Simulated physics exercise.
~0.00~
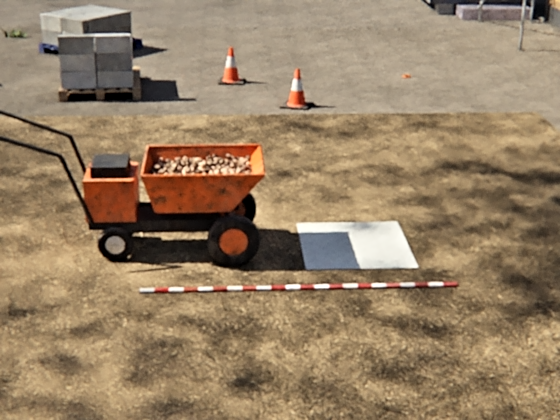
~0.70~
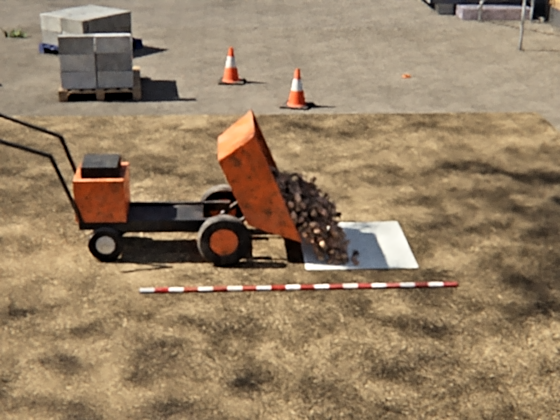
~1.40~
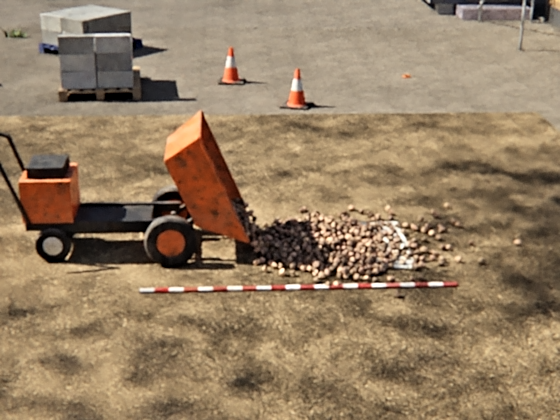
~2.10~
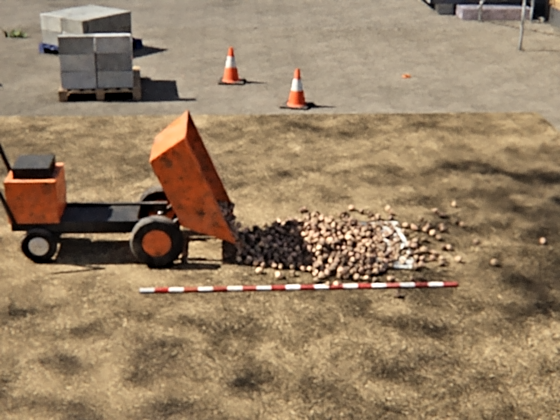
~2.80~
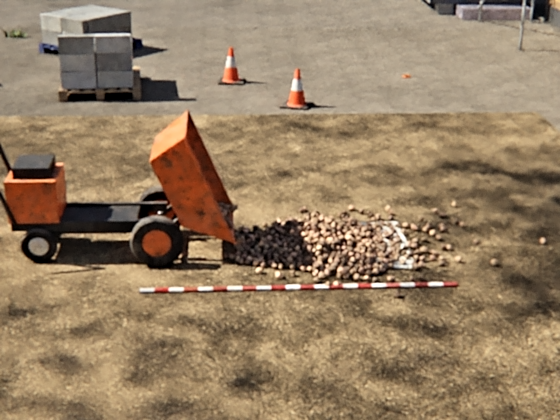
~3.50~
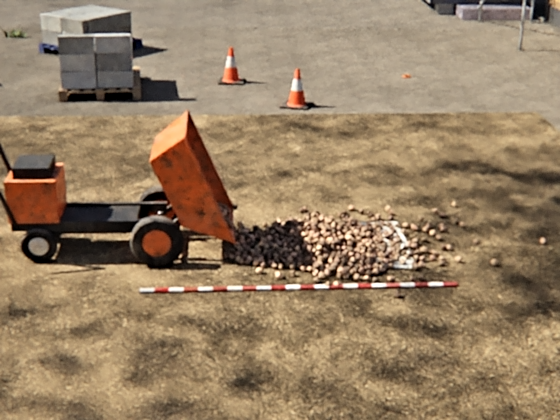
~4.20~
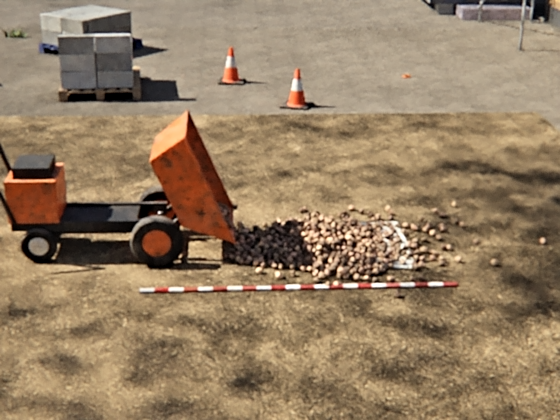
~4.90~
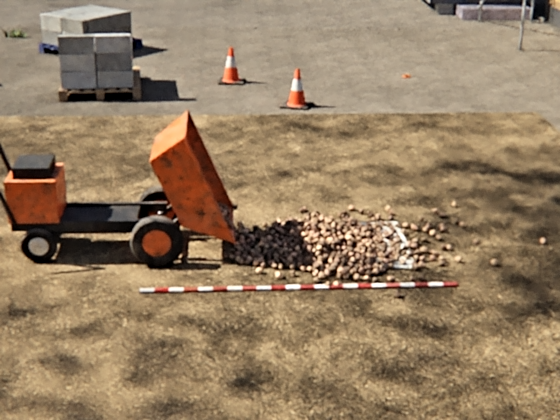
An orange motor barrow tips its skip, backs left, and leaves stones heaped over a pale sheet.
